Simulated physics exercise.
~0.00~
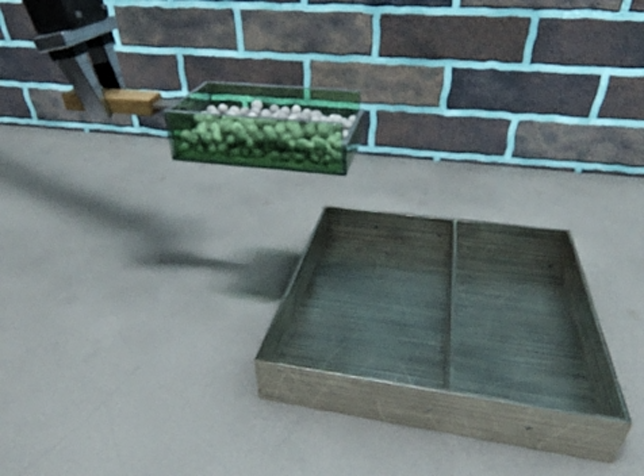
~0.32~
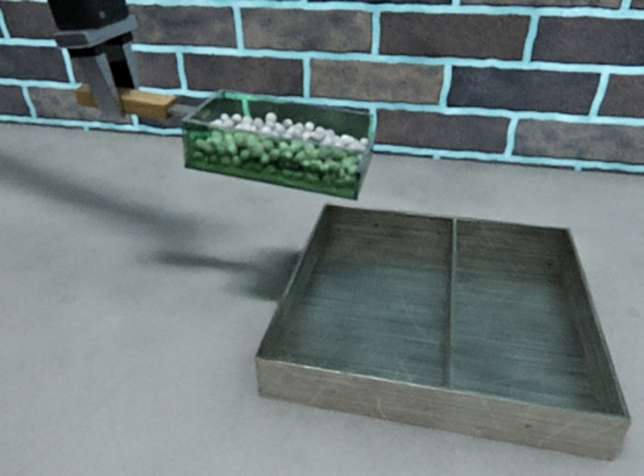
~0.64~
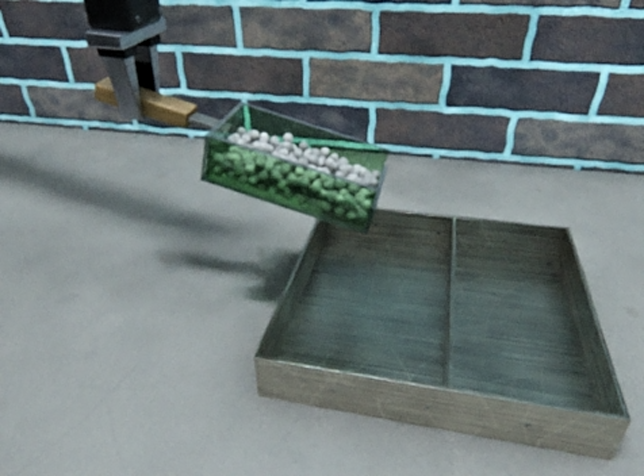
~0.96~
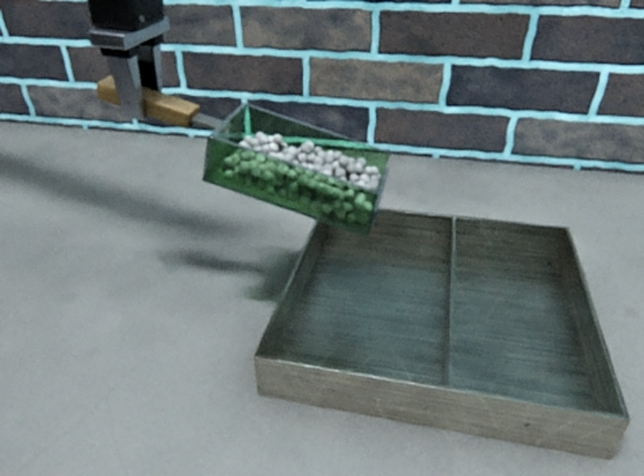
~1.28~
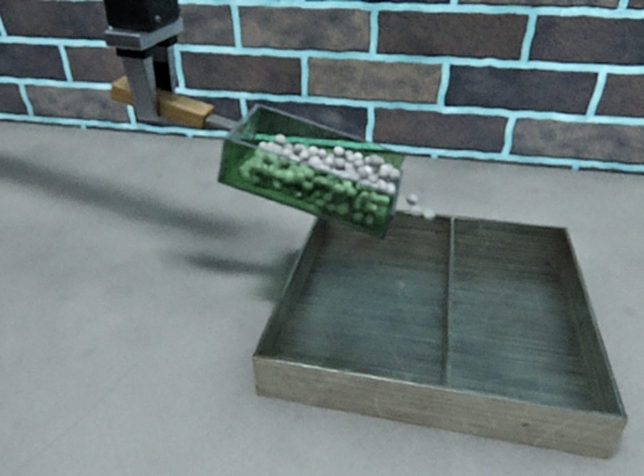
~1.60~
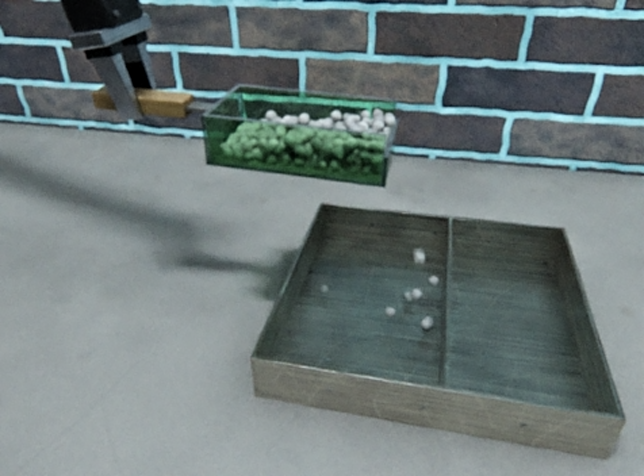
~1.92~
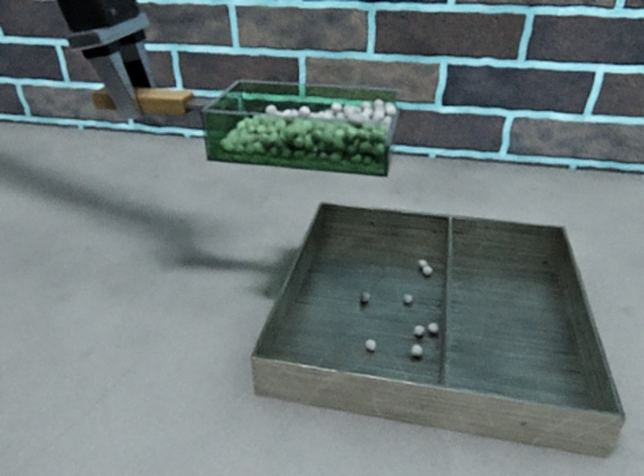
The footage shows a robot gripper moving a clear green box of green and white beads rightward and tilting it down over a divided tray. A few white beads spill into the left compartment, then the box levels out, still holding most of its beads.
